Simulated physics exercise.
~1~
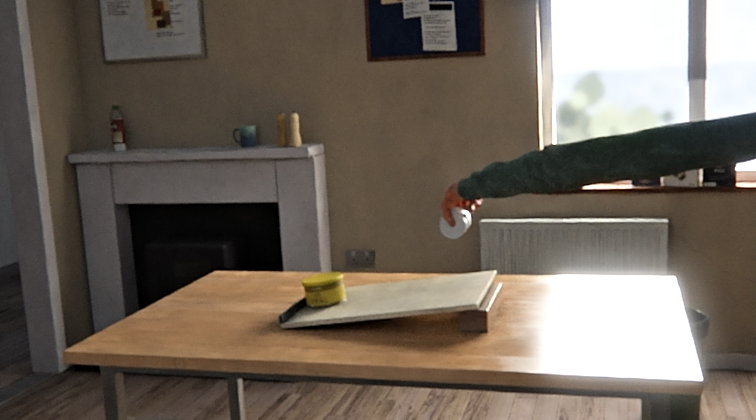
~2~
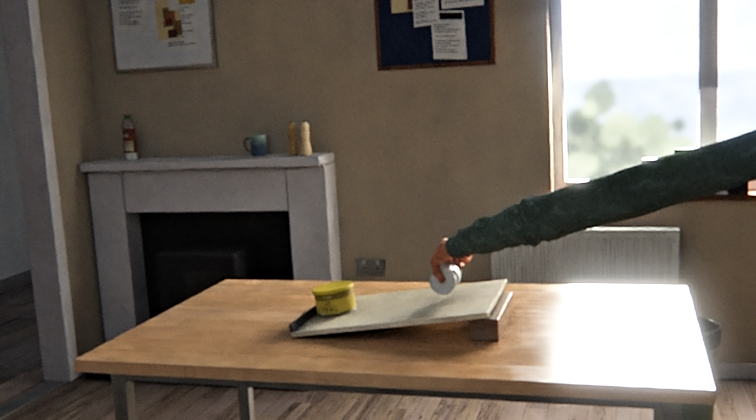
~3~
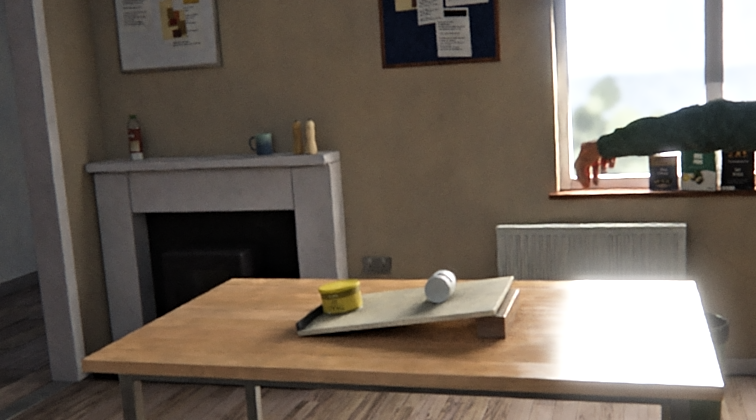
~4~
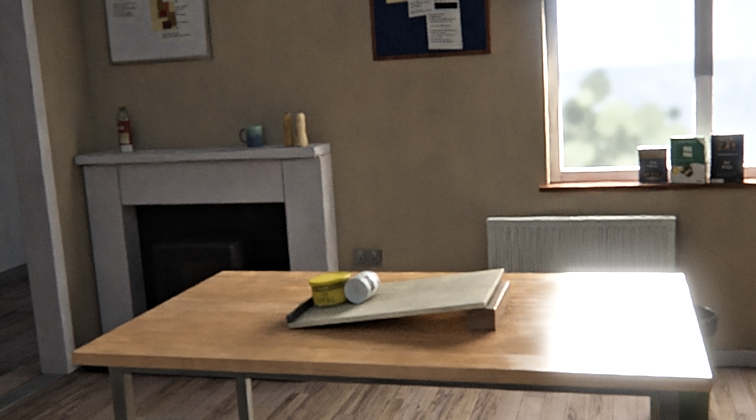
Hand in a green sleeve setting a white jar on a propped-up board and letting go, the jar rolling down beside a yellow tub.
